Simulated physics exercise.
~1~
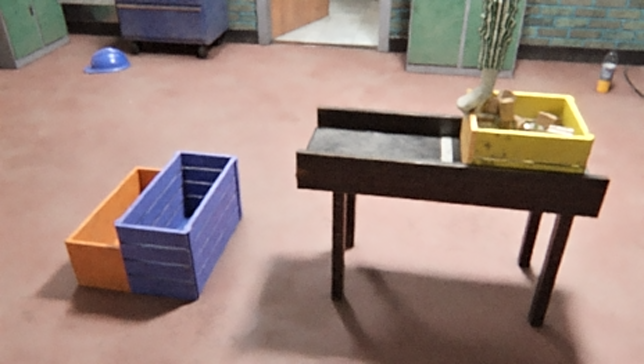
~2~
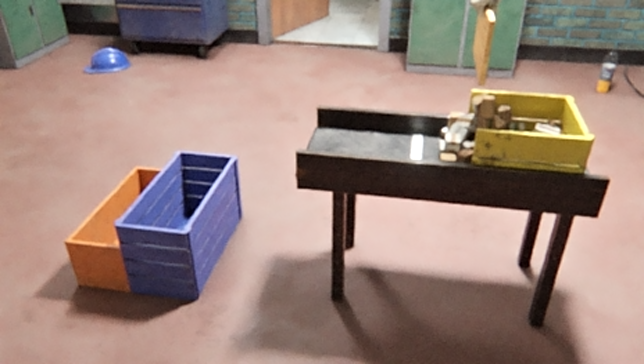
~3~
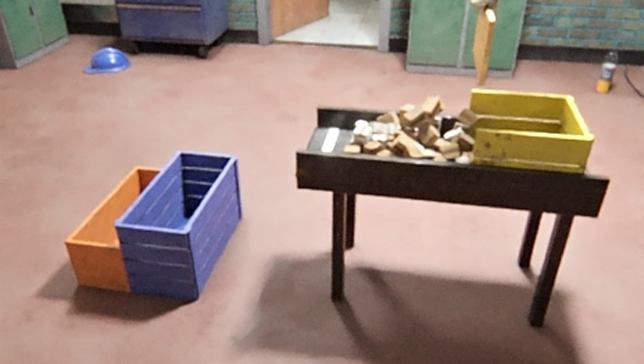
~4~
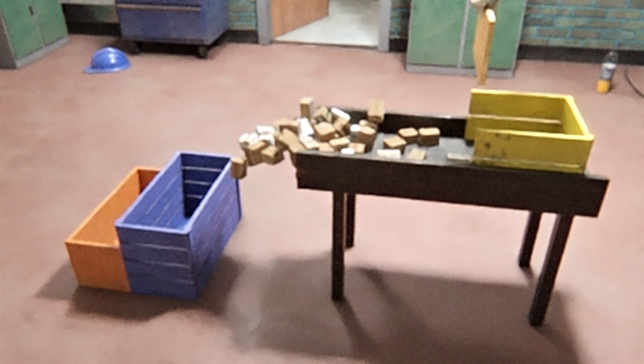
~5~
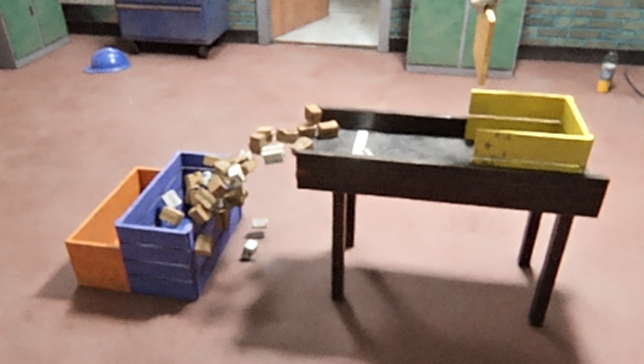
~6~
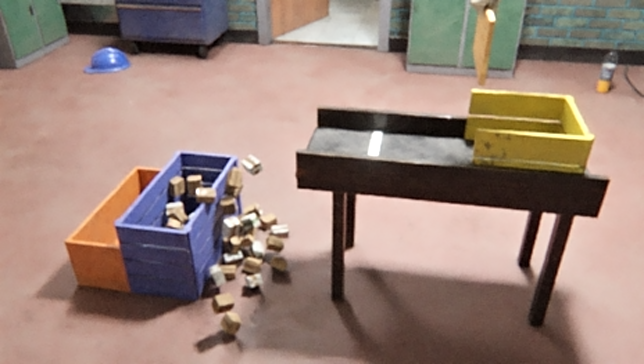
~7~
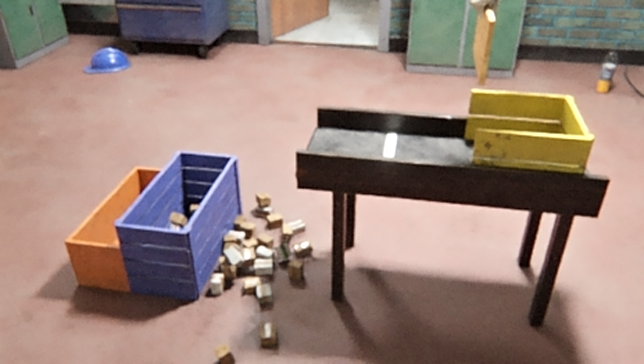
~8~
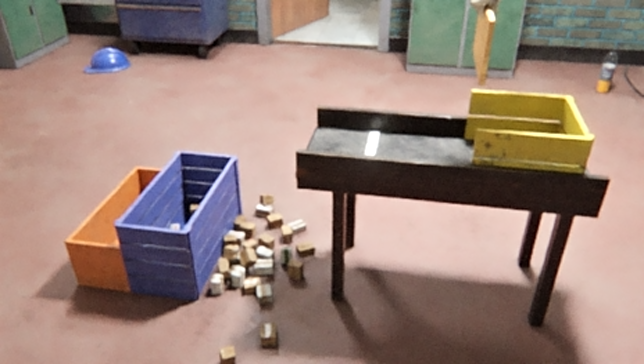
A long black conveyor belt on legs stands at the right of a workshop with a reddish floor, seen from slightly above by a still camera. A yellow pen full of small wooden blocks sits at its right end, while a blue box and an orange tub stand on the floor at left. The gate at the pen lifts, and the blocks spill out and ride leftward in a loose heap. They fly off the belt's left end, some dropping into the blue box, others falling short. Most end scattered on the floor beside it, and the orange tub stays untouched.
